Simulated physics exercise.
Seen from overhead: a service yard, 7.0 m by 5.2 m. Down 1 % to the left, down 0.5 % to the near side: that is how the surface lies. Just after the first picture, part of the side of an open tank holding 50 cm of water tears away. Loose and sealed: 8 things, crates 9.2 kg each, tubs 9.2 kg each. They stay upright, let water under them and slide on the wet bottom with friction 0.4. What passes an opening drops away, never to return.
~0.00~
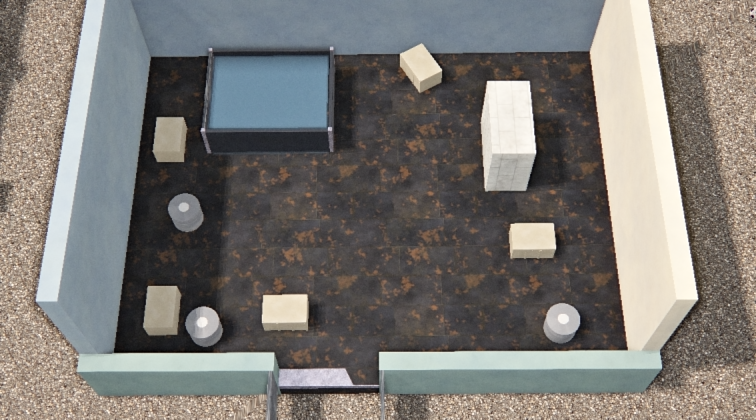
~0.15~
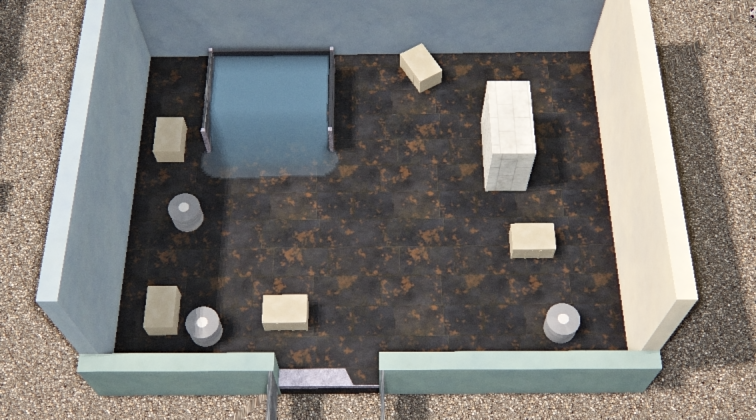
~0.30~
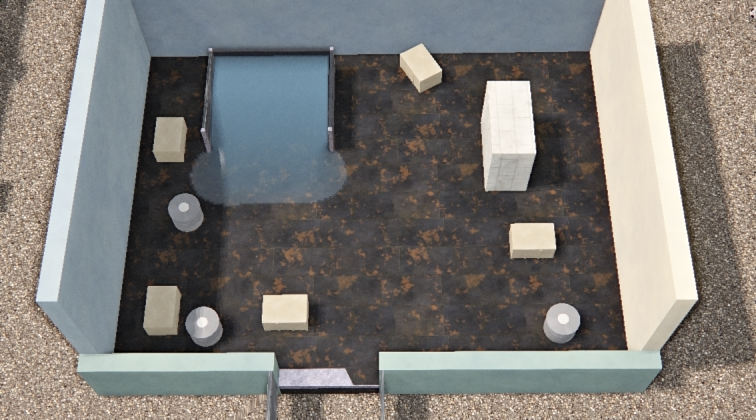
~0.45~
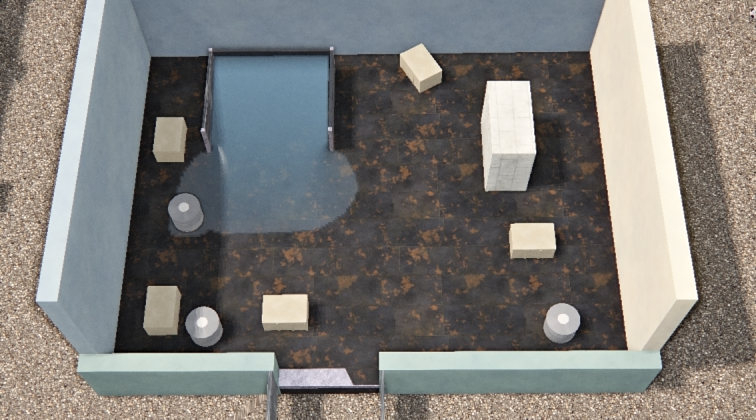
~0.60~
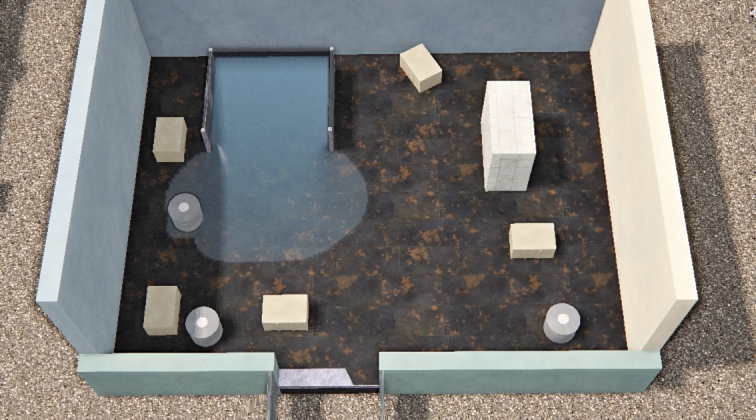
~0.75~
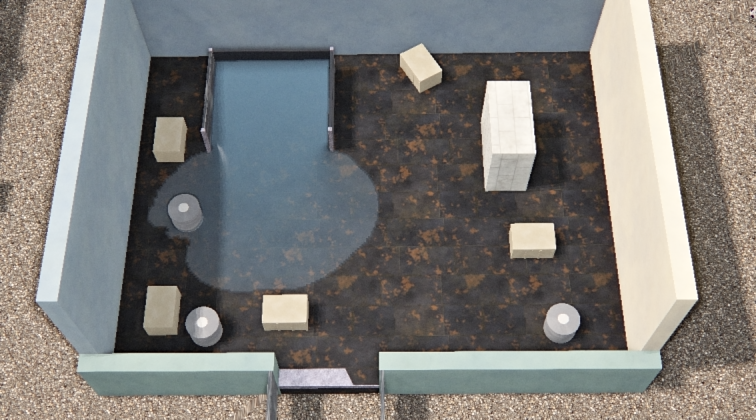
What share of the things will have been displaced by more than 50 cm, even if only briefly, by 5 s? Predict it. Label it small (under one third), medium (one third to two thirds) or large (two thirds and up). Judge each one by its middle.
Medium.
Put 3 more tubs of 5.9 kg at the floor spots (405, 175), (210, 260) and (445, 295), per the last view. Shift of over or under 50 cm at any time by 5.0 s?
Result, in sequence: Below the mark / above the mark / below the mark.
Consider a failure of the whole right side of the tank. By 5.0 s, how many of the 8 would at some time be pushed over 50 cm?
The answer then is 2.
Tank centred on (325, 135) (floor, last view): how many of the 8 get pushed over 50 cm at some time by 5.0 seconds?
Then 3 of them would.
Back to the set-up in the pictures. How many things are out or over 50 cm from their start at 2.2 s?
I get 3.
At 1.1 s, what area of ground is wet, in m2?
Somewhere around 11.5 m2, roughly.
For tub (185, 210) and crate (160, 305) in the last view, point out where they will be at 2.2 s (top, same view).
Somewhere around (130, 306) and (132, 334).
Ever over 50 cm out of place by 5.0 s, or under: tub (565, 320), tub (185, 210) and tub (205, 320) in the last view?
First falling below it, second exceeding it, third exceeding it.
After 1.1 s 0 of 8 are over 50 cm from their spots; 0 afloat.
After 2.2 s 3 of 8 are over 50 cm from their spots; 3 afloat.
After 3.5 s 2 of 8 are over 50 cm from their spots; 3 afloat.
After 5.0 s 2 of 8 are over 50 cm from their spots, and 4 have been at some point; 3 afloat.
